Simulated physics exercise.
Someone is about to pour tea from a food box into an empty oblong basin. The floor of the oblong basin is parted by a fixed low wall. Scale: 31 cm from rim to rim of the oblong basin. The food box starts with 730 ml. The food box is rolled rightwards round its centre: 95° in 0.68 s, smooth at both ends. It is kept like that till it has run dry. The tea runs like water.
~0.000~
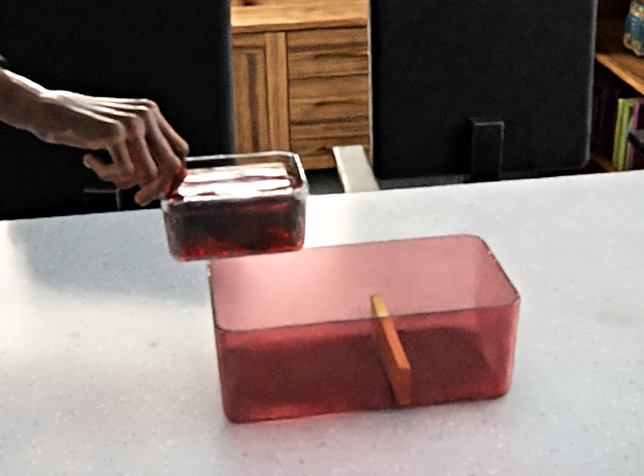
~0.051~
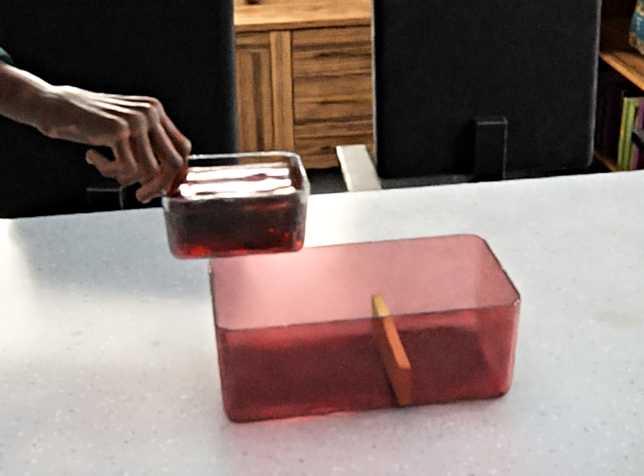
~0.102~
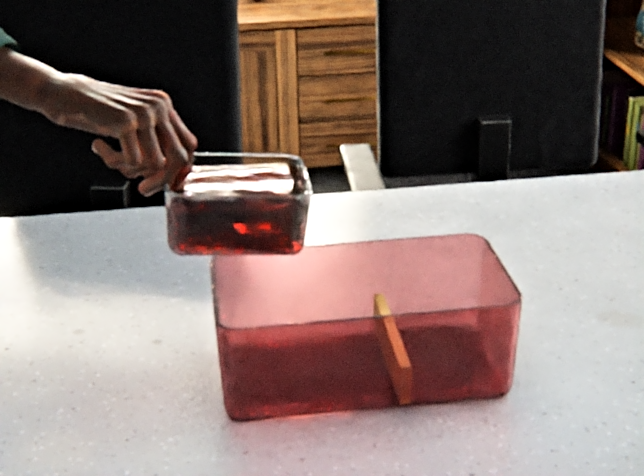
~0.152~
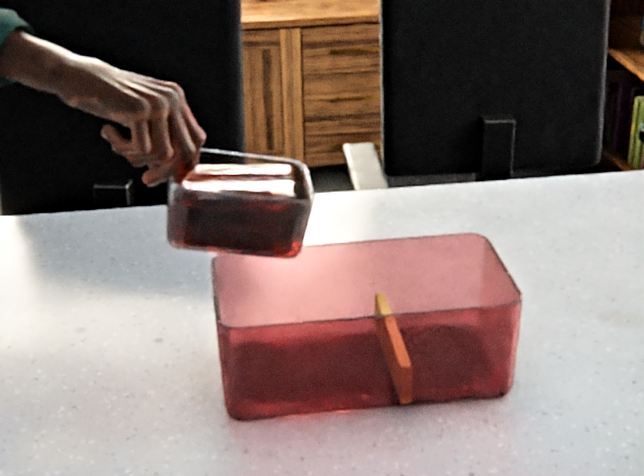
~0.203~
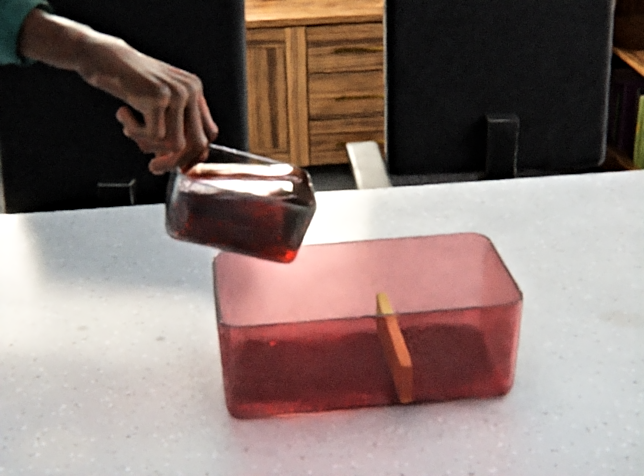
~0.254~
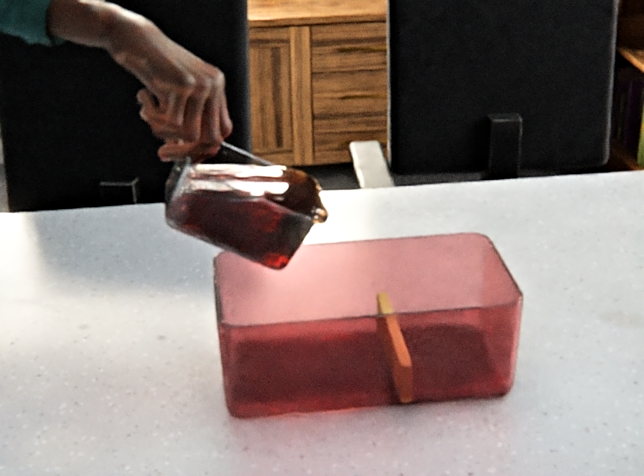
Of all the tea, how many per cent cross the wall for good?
The far part has some 4 per cent.
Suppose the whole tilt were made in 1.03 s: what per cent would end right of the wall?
Then about 5 per cent.
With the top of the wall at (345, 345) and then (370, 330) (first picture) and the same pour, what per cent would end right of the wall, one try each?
First 60, then 30 per cent.
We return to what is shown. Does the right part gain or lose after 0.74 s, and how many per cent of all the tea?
It goes up by about 2.
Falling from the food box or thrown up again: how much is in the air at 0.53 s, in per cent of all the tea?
About 28 per cent.
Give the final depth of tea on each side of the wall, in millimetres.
Left about 24 mm, right about 2 mm.
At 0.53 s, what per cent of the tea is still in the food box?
About 24 per cent.
After 0.53 s the tilt is 84° and 24 per cent is still to pour, 48 is left of the wall and 1 right of it.
After 0.74 s the tilt is 95° and 7 per cent is still to pour, 87 is left of the wall and 2 right of it.
After 0.95 s the tilt is 95° and 2 per cent is still to pour, 92 is left of the wall and 4 right of it.
After 1.18 s the tilt is 95° and 0 per cent is still to pour, 94 is left of the wall and 4 right of it.
In the end 94 per cent lies left of the wall, 4 right of it and 2 outside.
